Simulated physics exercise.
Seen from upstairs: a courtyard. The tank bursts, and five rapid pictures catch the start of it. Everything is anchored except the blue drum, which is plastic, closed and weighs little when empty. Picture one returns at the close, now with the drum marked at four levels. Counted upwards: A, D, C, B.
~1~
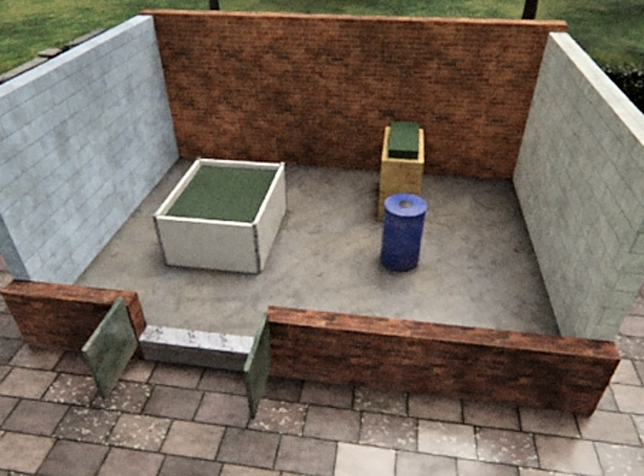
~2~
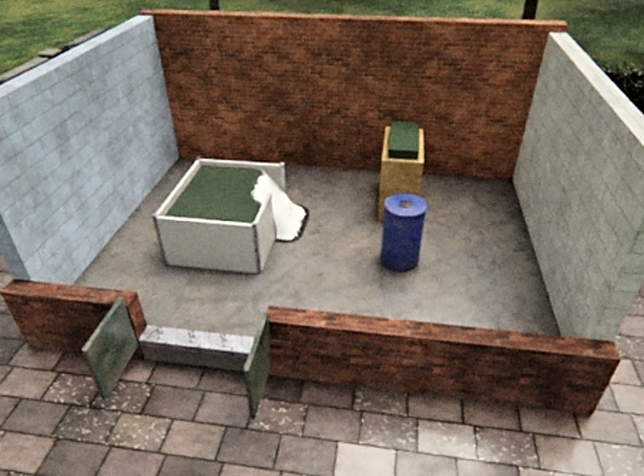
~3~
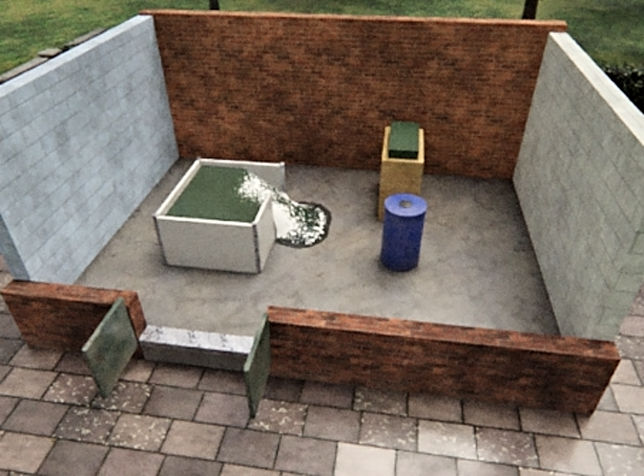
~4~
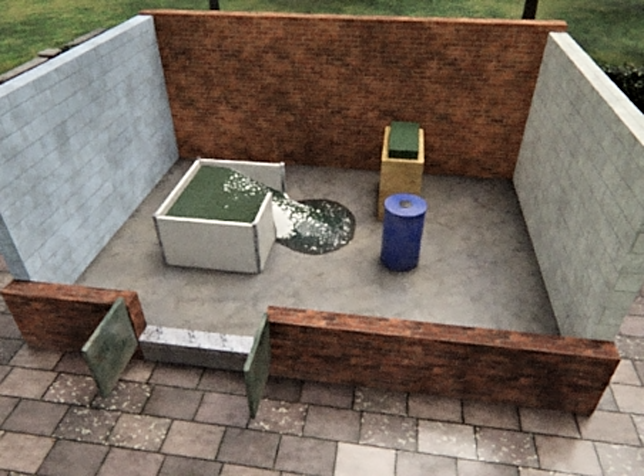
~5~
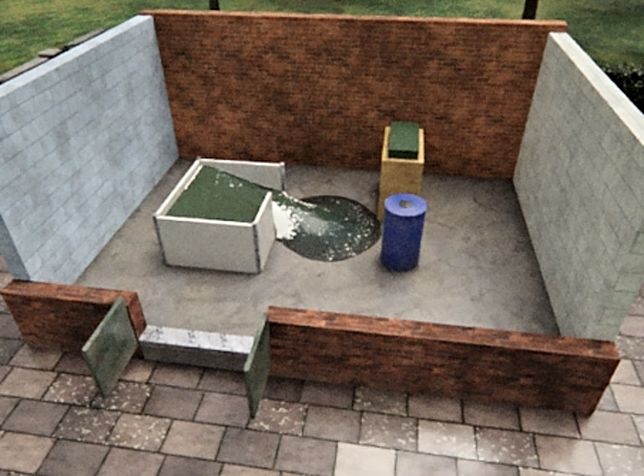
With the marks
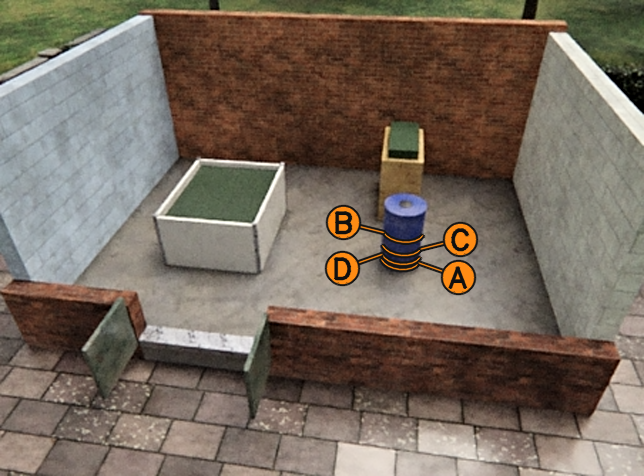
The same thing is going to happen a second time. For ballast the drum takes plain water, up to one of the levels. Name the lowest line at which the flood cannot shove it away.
Use mark C.
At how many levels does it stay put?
Two of them.
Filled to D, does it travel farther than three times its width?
No.
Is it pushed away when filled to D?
Yes.
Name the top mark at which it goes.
It is D.
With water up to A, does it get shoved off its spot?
Yes, that goes wrong.
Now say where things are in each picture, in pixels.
Lid of the blue drum at (406, 204); tank full, its middle at (225, 194); open gate at (202, 302).
Water covers 1 % of the ground and is seen nearest the drum at (292, 238).
Water covers 3 % of the ground and is seen nearest the drum at (320, 232).
Water covers 5 % of the ground and is seen nearest the drum at (340, 242).
Lid of the blue drum at (406, 204); water covers 8 % of the ground and is seen nearest the drum at (366, 242).
On the marked copy, A at (399, 269); B at (402, 242); C at (401, 255); D at (400, 264); from the bottom up A, D, C, B.
For mark A, it is pushed about 4 times its own width away.
For mark B, it does not move.
For mark C, it does not move.
For mark D, it is pushed about its own width away.
